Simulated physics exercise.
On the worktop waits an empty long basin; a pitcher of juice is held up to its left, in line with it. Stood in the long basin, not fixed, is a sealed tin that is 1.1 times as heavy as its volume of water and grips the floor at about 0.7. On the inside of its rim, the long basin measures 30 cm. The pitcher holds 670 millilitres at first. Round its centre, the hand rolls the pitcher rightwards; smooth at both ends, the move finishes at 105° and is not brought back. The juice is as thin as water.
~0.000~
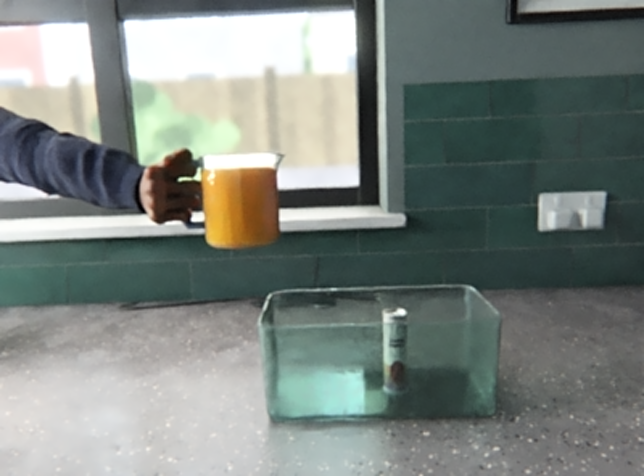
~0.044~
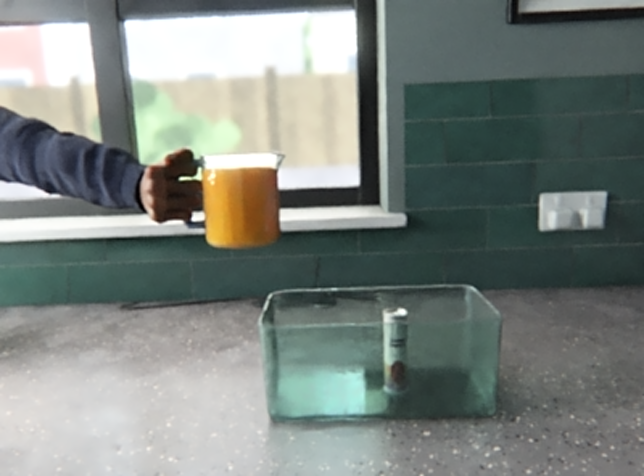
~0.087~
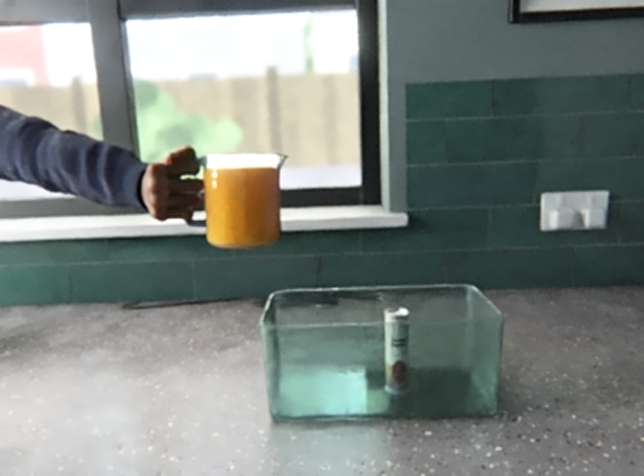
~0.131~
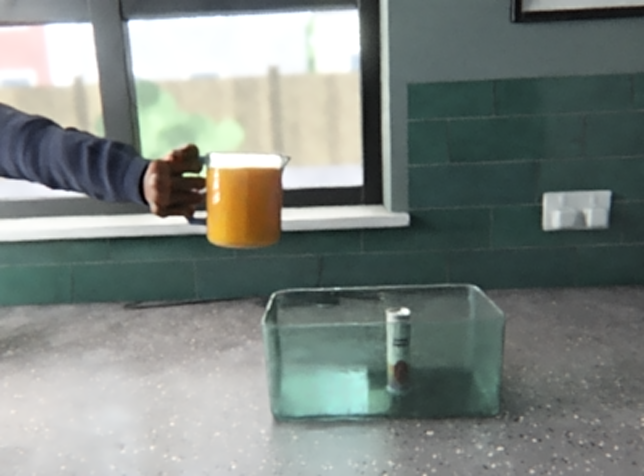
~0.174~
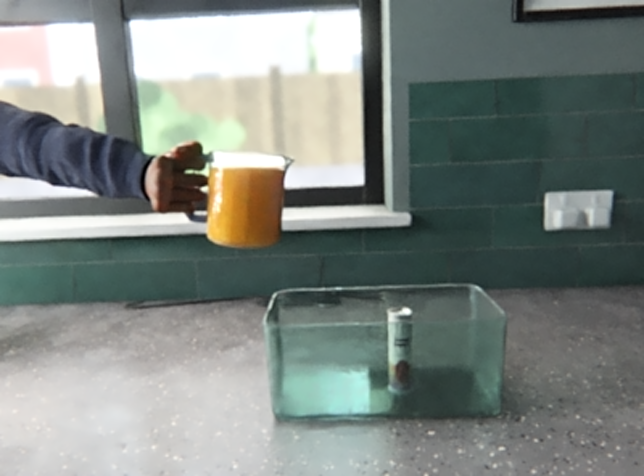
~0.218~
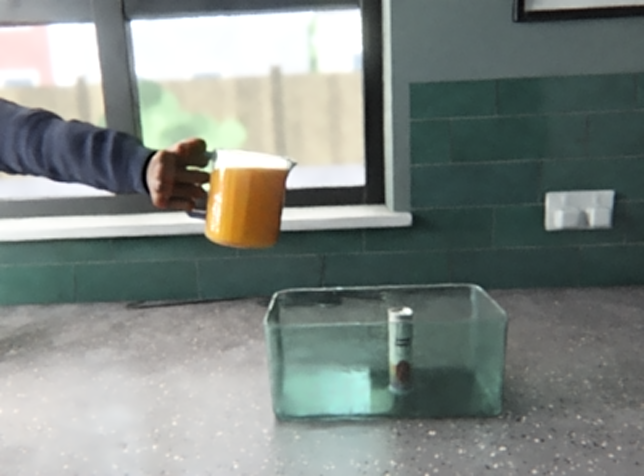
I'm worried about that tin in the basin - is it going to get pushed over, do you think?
Still erect.
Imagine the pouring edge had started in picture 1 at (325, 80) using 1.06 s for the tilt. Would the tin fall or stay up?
Result: Tin upright.
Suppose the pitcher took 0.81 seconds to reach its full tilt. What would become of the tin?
Then it holds its balance.
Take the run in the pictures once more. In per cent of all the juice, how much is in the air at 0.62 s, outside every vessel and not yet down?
Close to 16 per cent, I'd say.
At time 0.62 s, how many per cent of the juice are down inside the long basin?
Some 3 per cent.
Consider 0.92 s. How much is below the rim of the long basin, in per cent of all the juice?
About 46 %.
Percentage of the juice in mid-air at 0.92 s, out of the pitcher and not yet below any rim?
Close to 24 in every hundred parts.
By 0.62 s the tilt is 66° and 82 per cent is still to pour; the tin stands where it began.
By 0.92 s the tilt is 100° and 29 per cent is still to pour; the tin stands where it began.
By 1.22 s the tilt is 105° and 3 per cent is still to pour; the tin stands where it began.
By 1.56 s the tilt is 105° and 0 per cent is still to pour; the tin stands where it began.
At rest the tin stands where it began.
